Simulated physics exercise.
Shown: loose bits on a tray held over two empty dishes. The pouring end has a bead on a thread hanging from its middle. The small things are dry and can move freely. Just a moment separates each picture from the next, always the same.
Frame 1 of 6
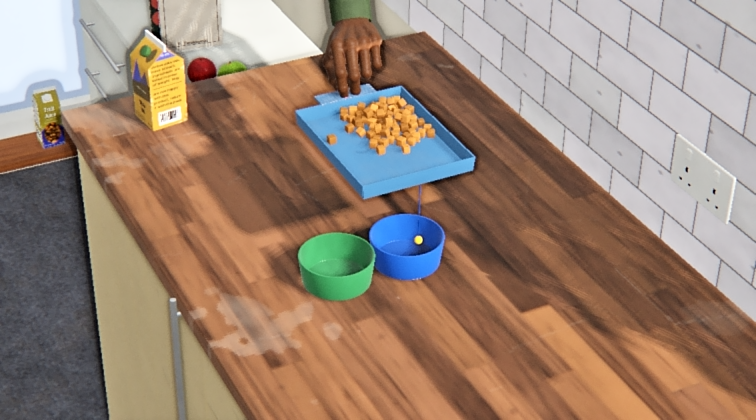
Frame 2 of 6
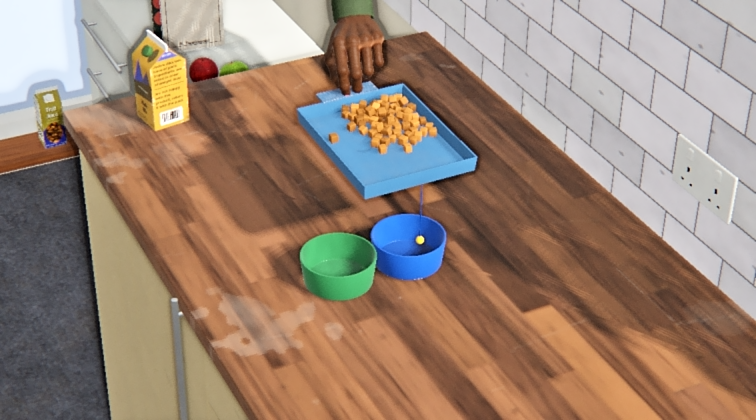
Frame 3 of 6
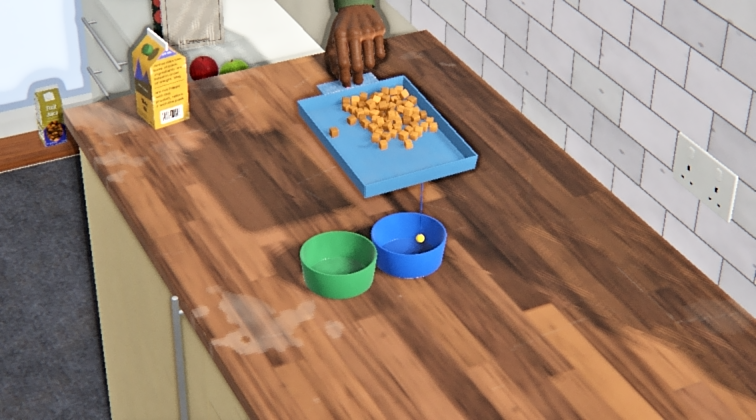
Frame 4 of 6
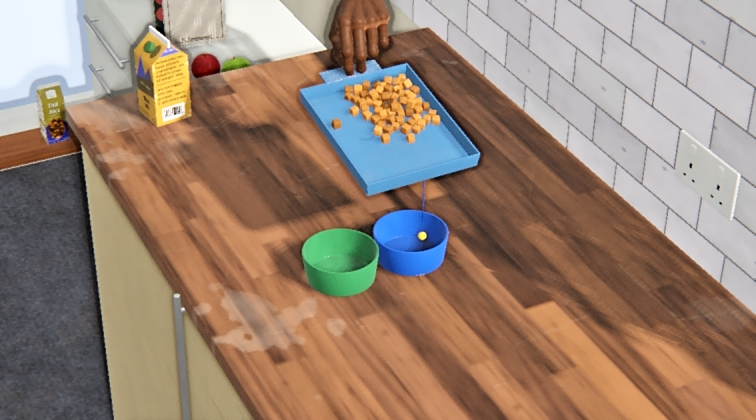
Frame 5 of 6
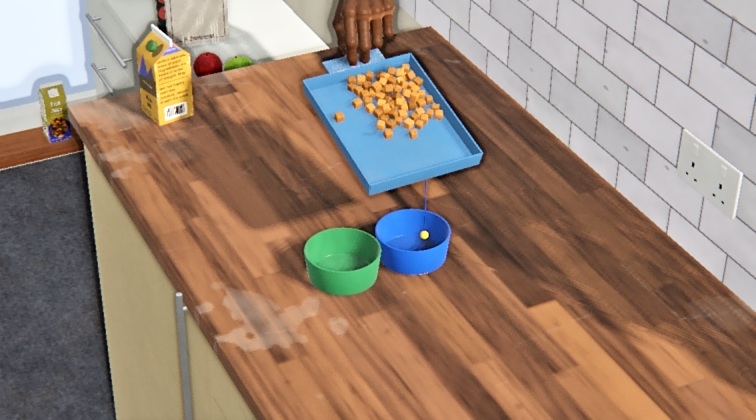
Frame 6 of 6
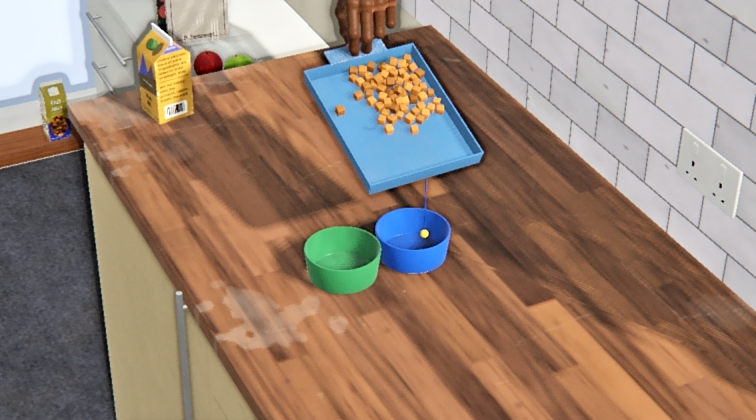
On a wooden kitchen counter, a hand gradually tilting a blue tray of small orange-brown cubes above empty green and blue dishes.
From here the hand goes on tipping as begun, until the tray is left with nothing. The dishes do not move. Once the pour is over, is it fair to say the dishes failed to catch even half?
Yes, they caught less than half.
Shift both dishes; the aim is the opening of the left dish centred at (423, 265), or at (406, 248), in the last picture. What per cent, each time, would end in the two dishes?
70 per cent the first time, 20 per cent the second time.
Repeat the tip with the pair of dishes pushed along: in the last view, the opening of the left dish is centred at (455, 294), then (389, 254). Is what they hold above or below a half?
Catch, run one: Below the halfway mark; run two: Below the halfway mark.
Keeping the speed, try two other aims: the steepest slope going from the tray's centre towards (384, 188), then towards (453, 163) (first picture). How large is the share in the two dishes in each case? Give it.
About 10 and 0 percent.
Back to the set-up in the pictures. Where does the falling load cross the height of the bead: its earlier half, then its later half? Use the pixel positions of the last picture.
The first part at (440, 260); the rest at (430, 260).
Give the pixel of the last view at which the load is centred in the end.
I'd mark it at roughly (453, 305).
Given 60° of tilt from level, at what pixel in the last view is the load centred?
Somewhere near pixel (425, 159).
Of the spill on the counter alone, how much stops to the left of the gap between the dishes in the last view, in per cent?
Estimate: About 10 in every hundred.
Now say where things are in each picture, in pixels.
Corners of the pouring end near (364, 185) and (473, 157), level; middle of the load near (387, 122), brown sugar cubes; left dish near (353, 286); right dish near (424, 265); bead on its thread near (418, 240), in the first frame.
Corners of the pouring end near (366, 186) and (475, 157), level; middle of the load near (389, 120), in the second frame.
Corners of the pouring end near (366, 185) and (475, 155), tipped barely, level across its low end; middle of the load near (389, 114), in the third frame.
Corners of the pouring end near (368, 184) and (478, 153), tipped a little, level across its low end; middle of the load near (392, 105), in the fourth frame.
Corners of the pouring end near (371, 184) and (481, 153), tipped a little, level across its low end; middle of the load near (395, 97), in the fifth frame.
Corners of the pouring end near (371, 184) and (481, 152), tipped clearly, level across its low end; middle of the load near (396, 90); left dish near (359, 279); right dish near (430, 259), in the sixth frame.
Shortly afterwards, tray tipped steeply; all but a few on the tray; a little in the air.
Next, tray tipped right over; the bulk on the tray; a little outside both; a little in the air.
Some moments later, tray tipped past a quarter turn; the whole lot outside both.
In the end, tray tipped past a quarter turn; none at all in the left dish; none at all in the right dish; the whole lot outside both.
